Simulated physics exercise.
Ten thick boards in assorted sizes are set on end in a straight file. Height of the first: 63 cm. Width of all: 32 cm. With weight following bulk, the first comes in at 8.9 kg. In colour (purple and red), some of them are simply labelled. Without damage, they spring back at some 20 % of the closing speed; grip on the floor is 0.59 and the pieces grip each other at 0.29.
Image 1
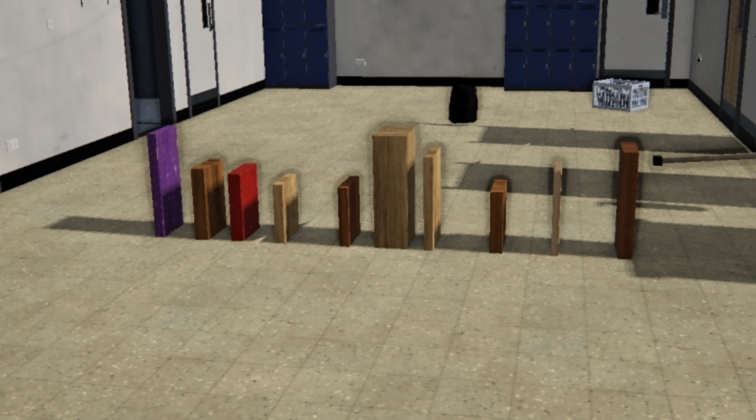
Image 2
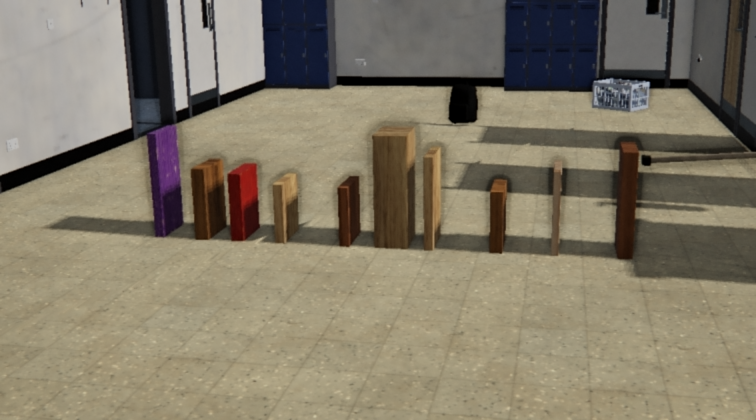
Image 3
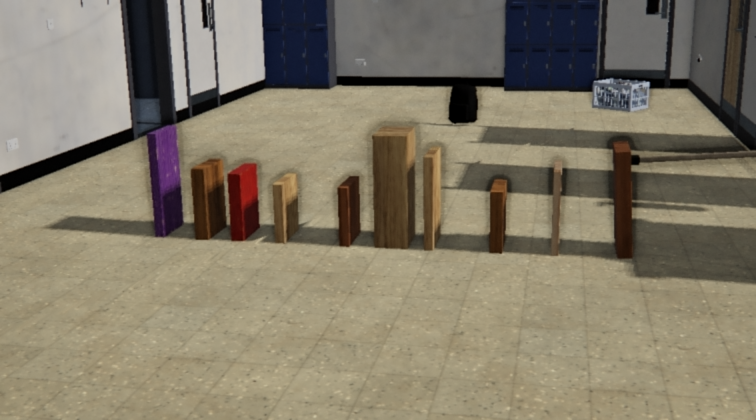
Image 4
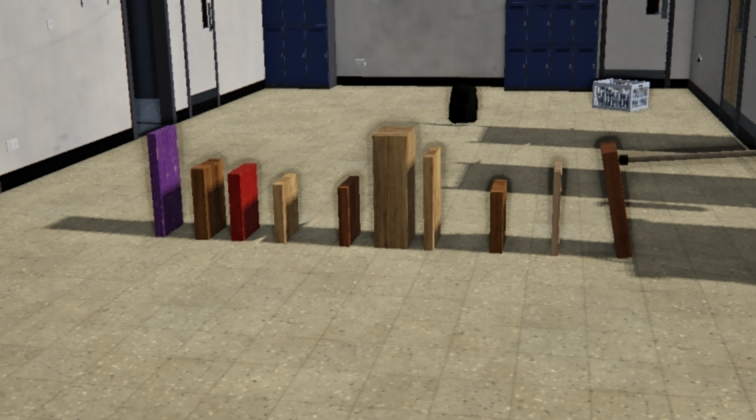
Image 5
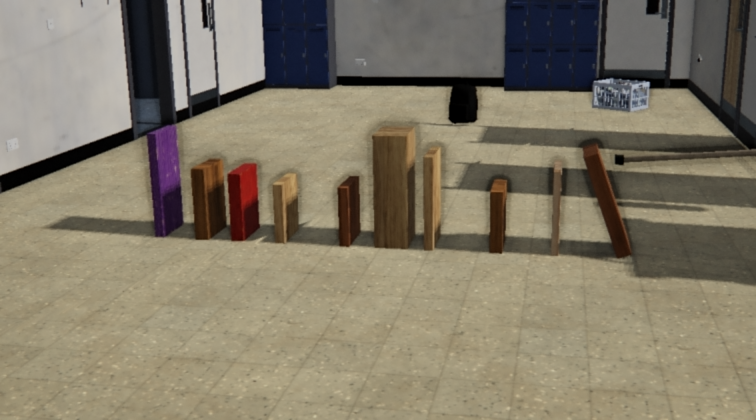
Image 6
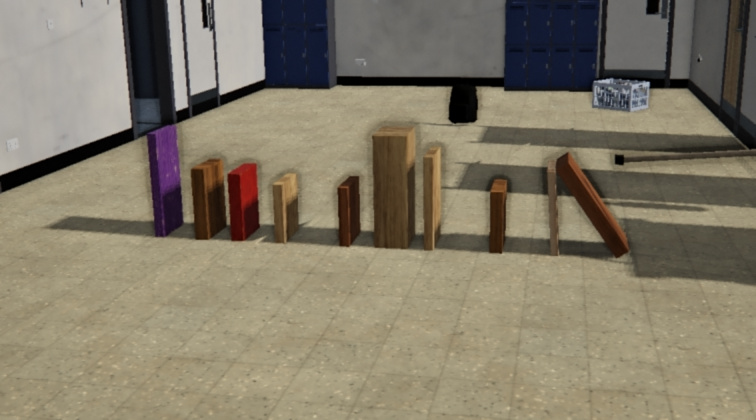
At first, a row of upright boards of varied heights, including a purple one and a red one, stands on a tiled floor as a pole moves in from the right. The pole pushes the top of the rightmost board, which tilts left, and finally leans steeply against its thin neighbor.
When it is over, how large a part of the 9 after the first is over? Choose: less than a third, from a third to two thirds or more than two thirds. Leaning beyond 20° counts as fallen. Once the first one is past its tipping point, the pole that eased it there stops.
When it settles, not even a third are over.
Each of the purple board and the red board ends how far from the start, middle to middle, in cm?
Distances: Purple 0, red 0 (cm).
Then, 0.13 s past the last view, 1 of the 9 other boards over.
Then, 0.29 s past the last view, 2 of the 9 other boards over.
In the end, 2 of the 9 other boards over; purple board unmoved; red board unmoved. That is 22 per cent. Seven left standing. From the last view, middles, purple board near (166, 181), red board near (244, 202).
